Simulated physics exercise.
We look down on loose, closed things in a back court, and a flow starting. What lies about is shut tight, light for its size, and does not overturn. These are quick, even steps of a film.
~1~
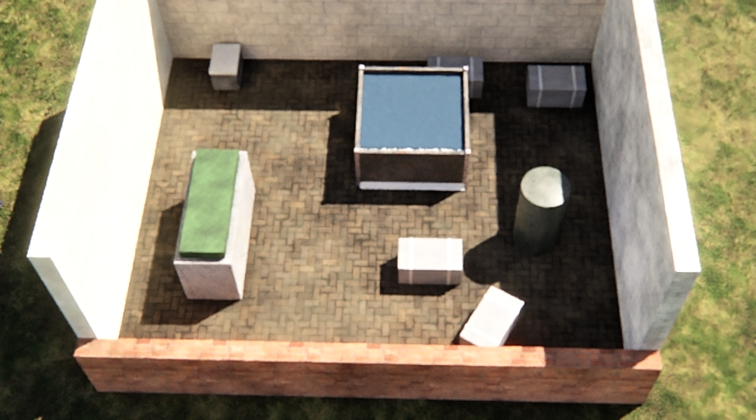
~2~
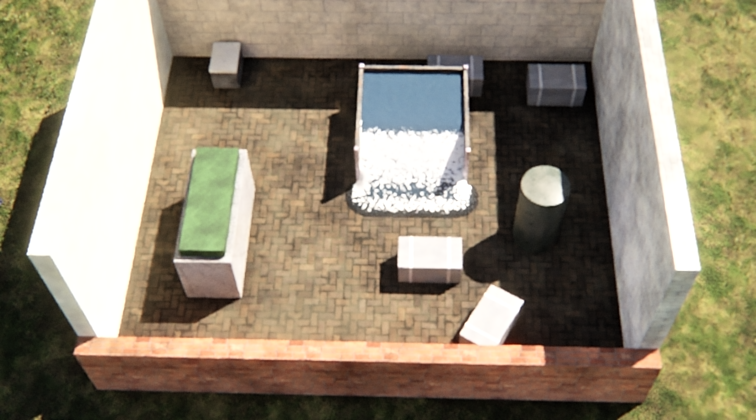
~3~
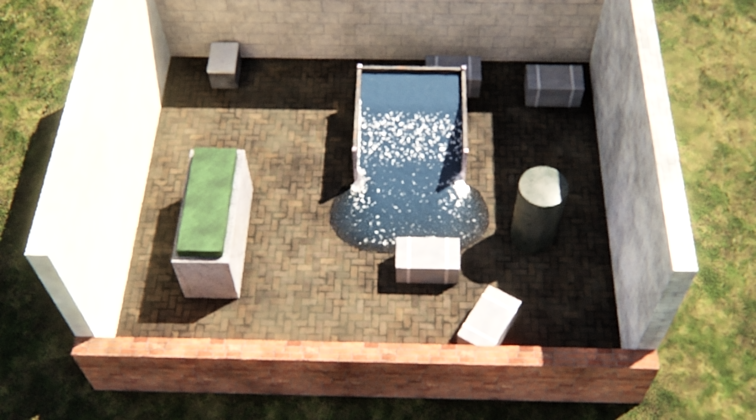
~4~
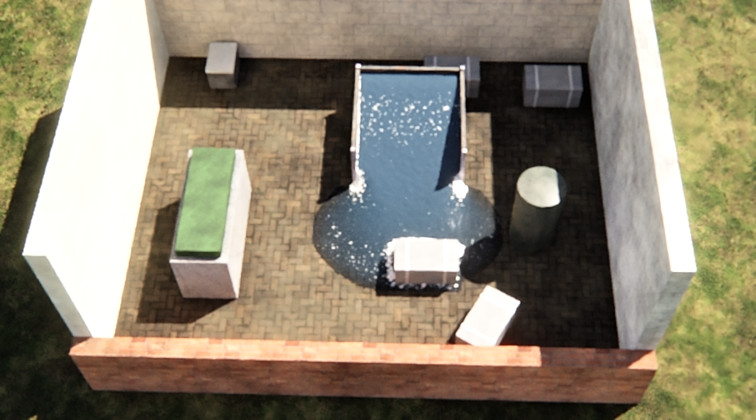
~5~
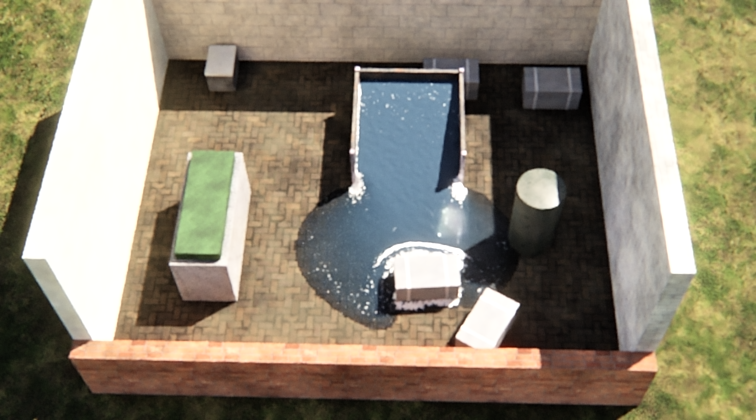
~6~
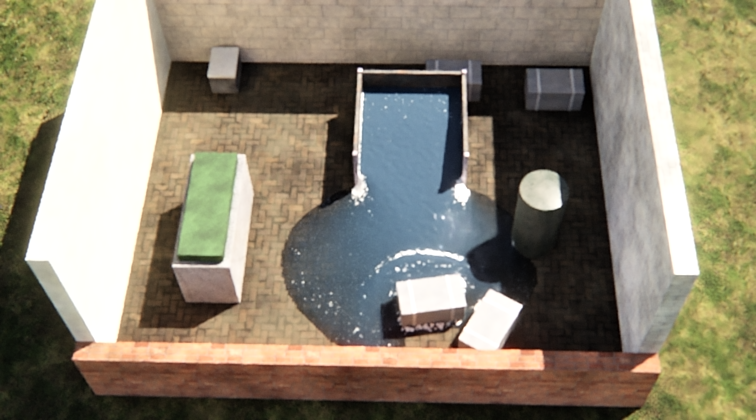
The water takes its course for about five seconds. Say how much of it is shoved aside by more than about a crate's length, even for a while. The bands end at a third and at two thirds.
It is one to two thirds.
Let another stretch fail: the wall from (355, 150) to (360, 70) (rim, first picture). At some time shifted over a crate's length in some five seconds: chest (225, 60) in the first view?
Answer: Pushed that far.
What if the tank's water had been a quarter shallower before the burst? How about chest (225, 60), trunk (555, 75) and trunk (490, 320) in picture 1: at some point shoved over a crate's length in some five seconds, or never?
As listed: Short of that, short of that, yes.
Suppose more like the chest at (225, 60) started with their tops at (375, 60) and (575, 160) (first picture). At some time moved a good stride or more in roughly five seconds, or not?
One after the other: Never so far, shifted that much.
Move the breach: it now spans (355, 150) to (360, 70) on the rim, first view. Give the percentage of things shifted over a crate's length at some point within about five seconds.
Close to 20 %.
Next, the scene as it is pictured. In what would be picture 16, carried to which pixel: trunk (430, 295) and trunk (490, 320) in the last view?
Close to (458, 323) and (586, 333).
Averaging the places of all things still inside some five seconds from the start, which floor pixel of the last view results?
Near (463, 154).
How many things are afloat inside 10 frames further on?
That makes 2.
A moment on, 1 of 5 are well off their spots; 0 afloat.
Next, 2 of 5 are well off their spots; 2 afloat.
Later, 2 of 5 are well off their spots; 2 afloat.
In the end, 2 of 5 are well off their spots, and 2 have been at some point; 1 afloat.
